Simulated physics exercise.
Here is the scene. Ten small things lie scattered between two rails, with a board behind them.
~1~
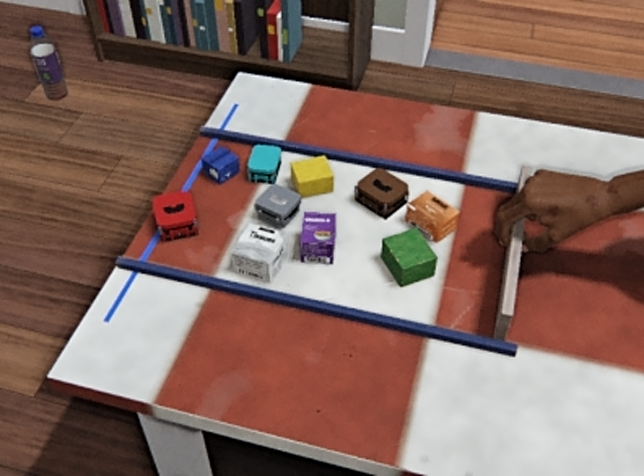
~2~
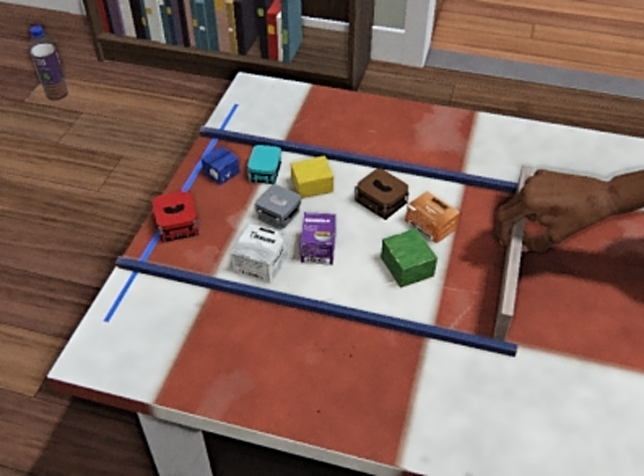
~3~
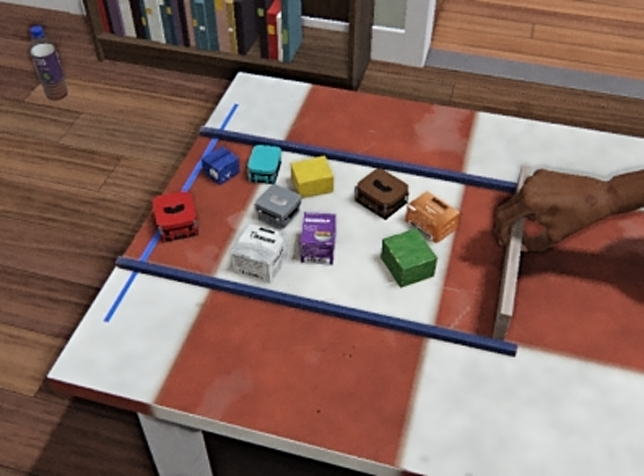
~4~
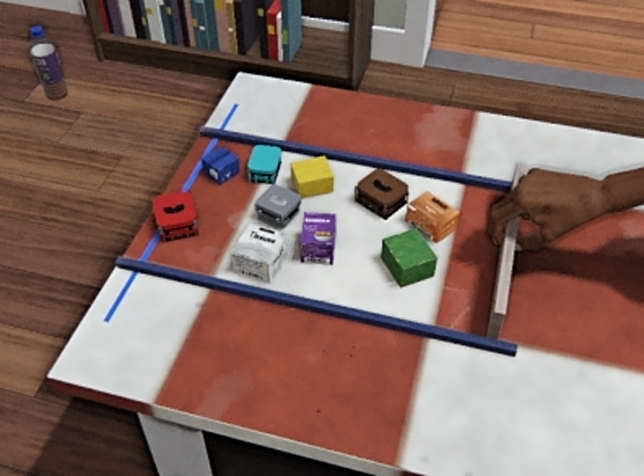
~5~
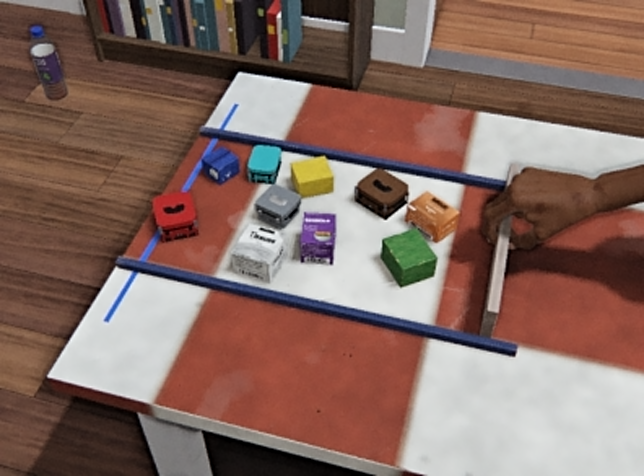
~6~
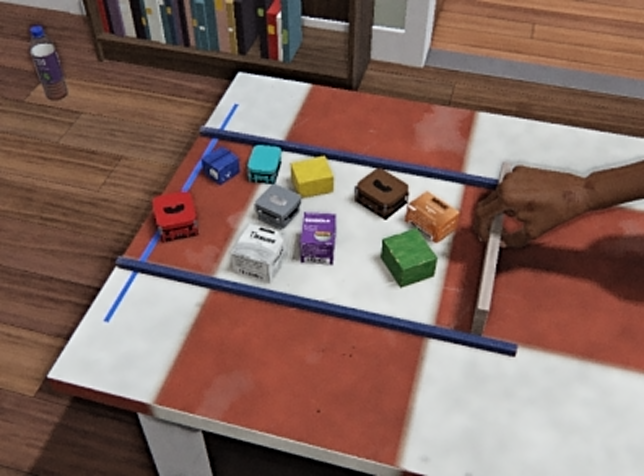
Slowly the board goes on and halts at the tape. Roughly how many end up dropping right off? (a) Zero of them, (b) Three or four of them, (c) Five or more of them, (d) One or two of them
Option c: Five or more of them.
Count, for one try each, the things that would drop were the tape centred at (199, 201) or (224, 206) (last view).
Per try: 6; 3.
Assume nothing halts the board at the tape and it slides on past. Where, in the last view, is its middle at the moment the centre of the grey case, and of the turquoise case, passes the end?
Grey case over the end: About (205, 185). Turquoise case over the end: About (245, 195).
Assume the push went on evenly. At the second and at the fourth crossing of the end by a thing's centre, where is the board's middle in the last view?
At the first moment about (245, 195), at the next about (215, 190).
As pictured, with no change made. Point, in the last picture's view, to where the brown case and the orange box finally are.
Reading them off: First (192, 141); then (176, 170).
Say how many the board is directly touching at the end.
The number is 4.
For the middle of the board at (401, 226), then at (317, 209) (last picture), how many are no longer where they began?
Moved so far: 3, then 9.
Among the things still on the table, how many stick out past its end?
Counting them gives 4.
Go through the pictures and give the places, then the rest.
In the first picture, red case (176, 216); blue box (221, 165); turquoise case (265, 165); board (514, 248); tape (181, 197).
In the second picture, blue box (221, 165); orange box (432, 217).
In the third picture, turquoise case (265, 165); green block (409, 257).
In the fourth picture, red case (176, 217); board (507, 247).
In the fifth picture, blue box (221, 165); white box (260, 253).
In the sixth picture, red case (176, 217); blue box (221, 165); turquoise case (265, 165); board (492, 244); tape (181, 197).
Early on, none off yet; red case at rest near (176, 217); blue box at rest near (221, 165); turquoise case at rest near (265, 165).
Finally, the number that fall off is five or more; lost, purple box, yellow block, grey case, turquoise case, blue box and red case.
